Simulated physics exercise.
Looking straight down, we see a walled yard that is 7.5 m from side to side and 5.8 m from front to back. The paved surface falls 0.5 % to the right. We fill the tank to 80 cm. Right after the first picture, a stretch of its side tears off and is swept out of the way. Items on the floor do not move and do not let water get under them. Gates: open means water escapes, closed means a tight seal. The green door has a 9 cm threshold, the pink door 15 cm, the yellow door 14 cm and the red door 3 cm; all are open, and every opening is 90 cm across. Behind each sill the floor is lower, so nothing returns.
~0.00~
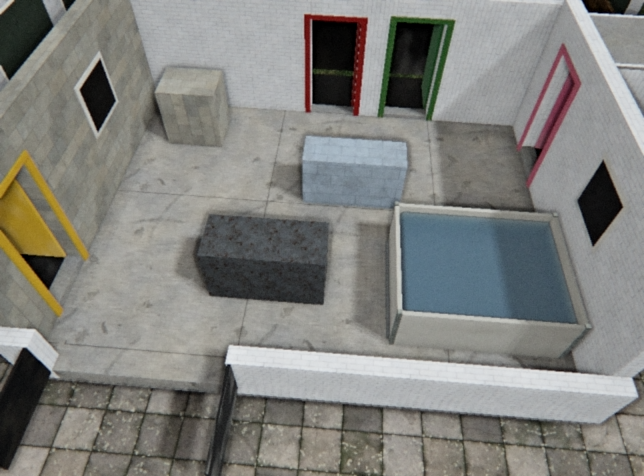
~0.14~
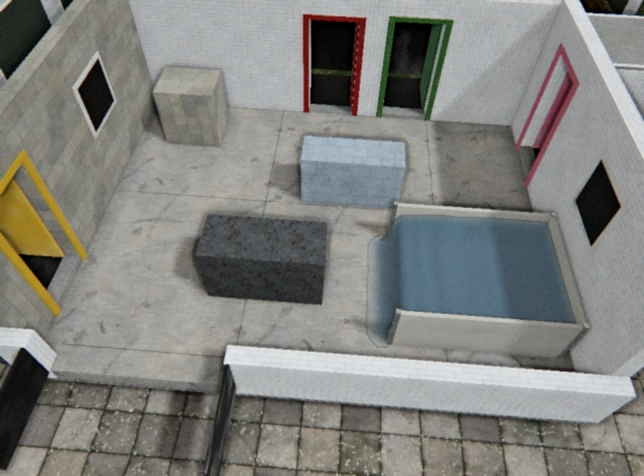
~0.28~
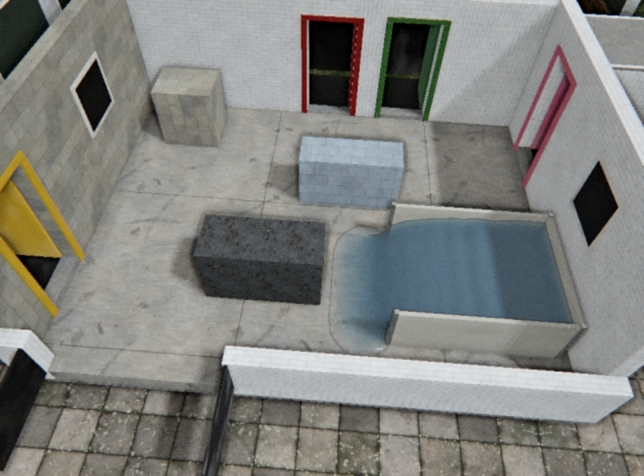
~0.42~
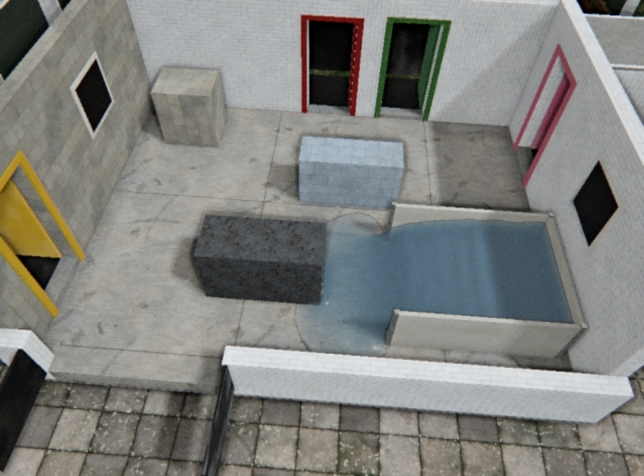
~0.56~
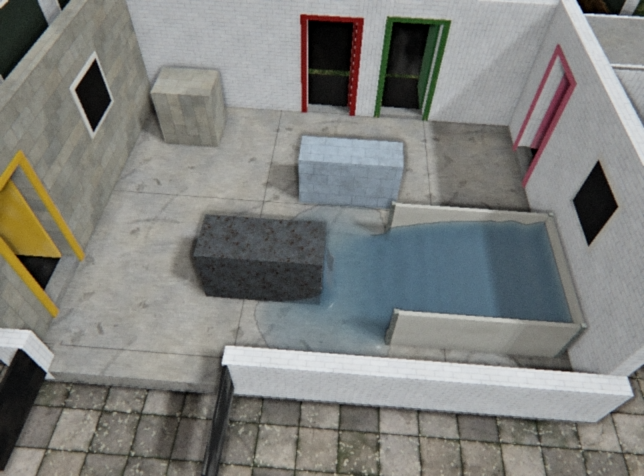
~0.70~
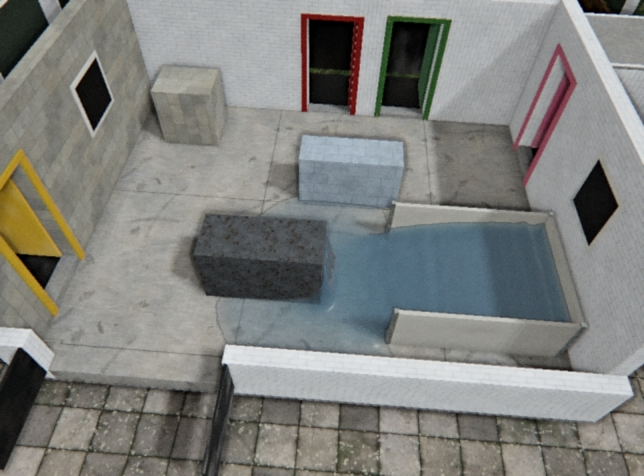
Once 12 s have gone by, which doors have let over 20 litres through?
Taking each door: The green door has not let over 20 litres through; the pink door has not let over 20 litres through; the yellow door has let over 20 litres through; the red door has let over 20 litres through.
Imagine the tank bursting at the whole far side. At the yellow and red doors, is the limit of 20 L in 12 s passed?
The yellow door comes out less than that and the red door more than that.
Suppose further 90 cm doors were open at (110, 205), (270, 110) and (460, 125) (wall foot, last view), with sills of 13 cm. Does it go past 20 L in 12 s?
Check each in turn: The first succeeds, the second fails, the third fails.
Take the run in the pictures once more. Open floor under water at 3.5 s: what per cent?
Some 65 per cent of it.
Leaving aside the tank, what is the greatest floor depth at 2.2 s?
Max around 40 cm.
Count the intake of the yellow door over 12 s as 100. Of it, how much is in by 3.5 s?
I'd say close to 55 percent.
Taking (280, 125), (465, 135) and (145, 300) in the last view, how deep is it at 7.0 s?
Depths in turn: Roughly 6, 4 and 7 centimetres.
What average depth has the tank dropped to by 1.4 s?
It averages close to 43 centimetres.
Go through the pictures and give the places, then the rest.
In the first picture, the tank at (482, 263) is whole and still, 80 cm deep.
In the second picture, the front is at (384, 345), 1.0 m from the gap at (394, 276); 0.5 m2 of floor is under water; 80 cm left at the back of the tank.
In the third picture, water pours out at (391, 279) and has run 1.2 m, to (357, 231); typically 14 cm deep outside, 80 cm at the tank's back.
In the fourth picture, water pours out at (391, 280) and has run 1.6 m, to a hidden place; typically 14 cm deep outside, 80 cm at the tank's back.
In the fifth picture, water pours out at (391, 280) and has run 2.0 m, to (261, 317); typically 8 cm deep outside, 76 cm at the tank's back.
In the sixth picture, the front is at a hidden place, 2.6 m from the gap at (391, 280); 6.2 m2 of floor is under water; 68 cm left at the back of the tank.
After 1.4 s water covers 40 % of the floor and is deepest (54 cm) near (328, 287); green door not reached, pink door not reached, yellow door not reached, red door not reached.
After 2.2 s water covers 55 % of the floor and is deepest (40 cm) near (322, 375); green door not reached, pink door not reached, yellow door 12 cm at the sill, 0 L in, red door not reached.
After 3.5 s water covers 65 % of the floor and is deepest (28 cm) near (91, 241); green door not reached, pink door not reached, yellow door 24 cm at the sill, 42 L in, red door not reached.
After 7.0 s water covers 95 % of the floor and is deepest (13 cm) near (151, 112); green door 5 cm at the sill, 0 L in, pink door 4 cm at the sill, 0 L in, yellow door 8 cm at the sill, 74 L in, red door 7 cm at the sill, 5 L in.
After 12.0 s water covers 100 % of the floor and is deepest (13 cm) near (539, 266); green door 6 cm at the sill, 0 L in, pink door 11 cm at the sill, 3 L in, yellow door 5 cm at the sill, 74 L in, red door 6 cm at the sill, 50 L in.
